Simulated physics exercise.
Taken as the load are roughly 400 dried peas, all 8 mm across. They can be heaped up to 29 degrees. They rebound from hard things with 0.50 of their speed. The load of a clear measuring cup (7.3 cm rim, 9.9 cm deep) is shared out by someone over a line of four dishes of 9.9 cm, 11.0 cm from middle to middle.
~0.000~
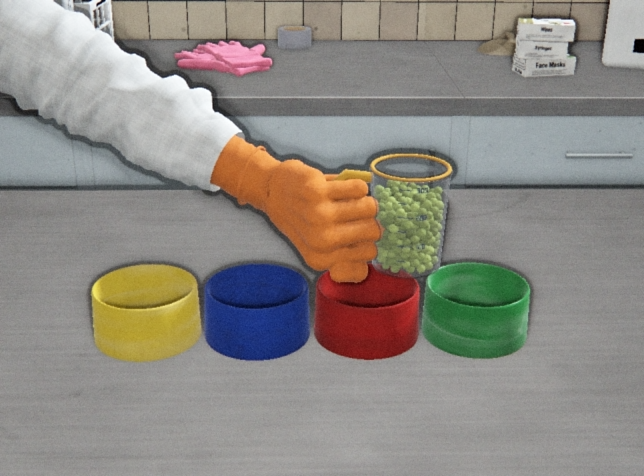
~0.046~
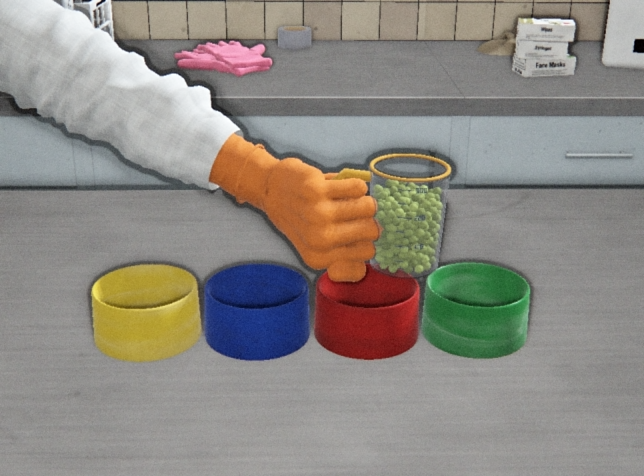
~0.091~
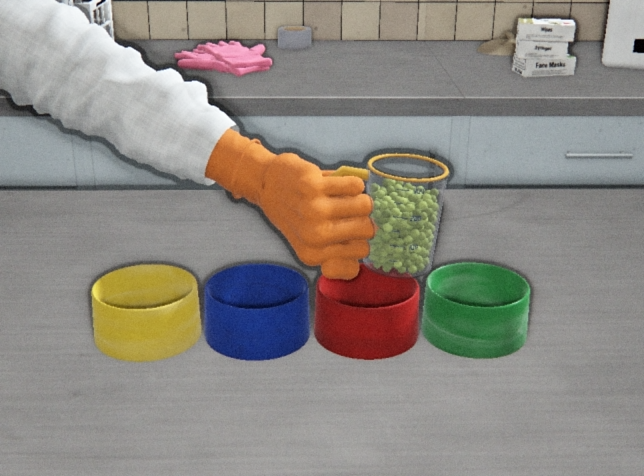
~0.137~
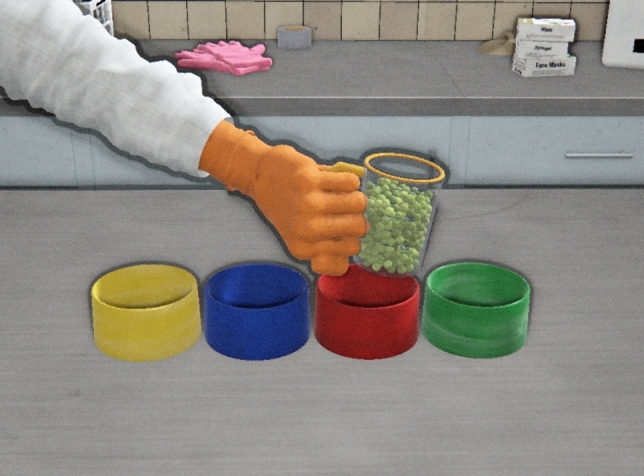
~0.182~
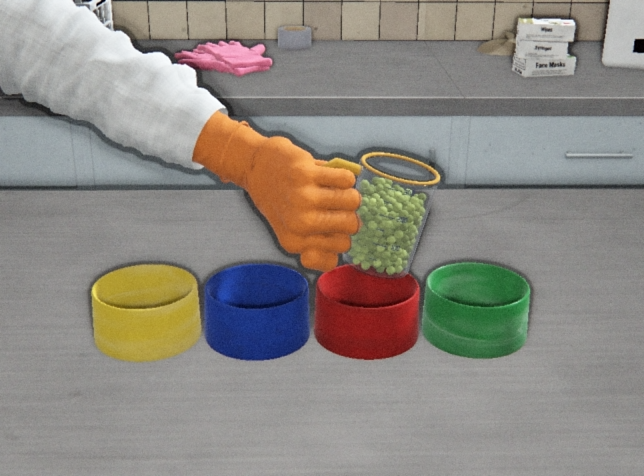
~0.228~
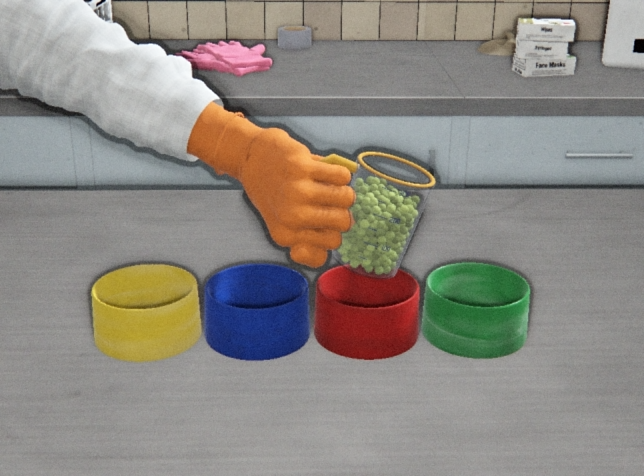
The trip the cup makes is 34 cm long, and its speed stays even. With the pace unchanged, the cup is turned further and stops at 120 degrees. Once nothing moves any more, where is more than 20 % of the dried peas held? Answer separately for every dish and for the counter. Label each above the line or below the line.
Red dish: Below the line; blue dish: Above the line; green dish: Below the line; yellow dish: Below the line; counter: Below the line.
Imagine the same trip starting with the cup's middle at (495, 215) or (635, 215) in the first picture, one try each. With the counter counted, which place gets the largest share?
The biggest share lands on red the first time and on green the second time.
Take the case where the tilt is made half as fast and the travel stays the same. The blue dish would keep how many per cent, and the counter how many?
In that case I'd put blue at 0 and the counter at 0.
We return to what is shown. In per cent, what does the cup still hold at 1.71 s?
That would be some 0 per cent.
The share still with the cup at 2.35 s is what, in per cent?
Roughly 0 per cent of the load.
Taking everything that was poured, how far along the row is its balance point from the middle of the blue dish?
It ends up close to 1 cm toward the picture's left edge.
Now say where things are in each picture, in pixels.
The first frame shows cup at (408, 217), tilt 0 degrees, lip at (449, 168), moved 0.0 cm; middle of the pieces at (408, 229); green dish at (478, 285); red dish at (368, 286); blue dish at (257, 286); yellow dish at (145, 287).
The second frame shows cup at (407, 217), tilt 1 degrees, lip at (449, 168), moved 0.1 cm; middle of the pieces at (407, 229).
The third frame shows cup at (403, 217), tilt 3 degrees, lip at (446, 170), moved 0.6 cm; middle of the pieces at (402, 229).
The fourth frame shows cup at (395, 217), tilt 7 degrees, lip at (442, 173), moved 1.3 cm; middle of the pieces at (394, 229).
The fifth frame shows cup at (388, 217), tilt 12 degrees, lip at (438, 176), moved 2.0 cm; middle of the pieces at (385, 229).
The sixth frame shows cup at (380, 217), tilt 16 degrees, lip at (433, 180), moved 2.7 cm; middle of the pieces at (376, 228); green dish at (478, 285); red dish at (368, 286); blue dish at (257, 286); yellow dish at (145, 287). Its pace works out near 95 degrees a second; the hand travels 16 cm a second.
Then, at 1.12 s, tilt 103 degrees; cup holds 95 %, blue 5 %.
After 1.71 s, tilt 120 degrees; cup holds 0 %, blue 90 %, yellow 5 %.
After 2.35 s, tilt 120 degrees; cup holds 0 %, blue 90 %, yellow 5 %.
By 2.7 s all is still; red 0 %, blue 90 %, green 0 %, yellow 5 %, counter 5 %.
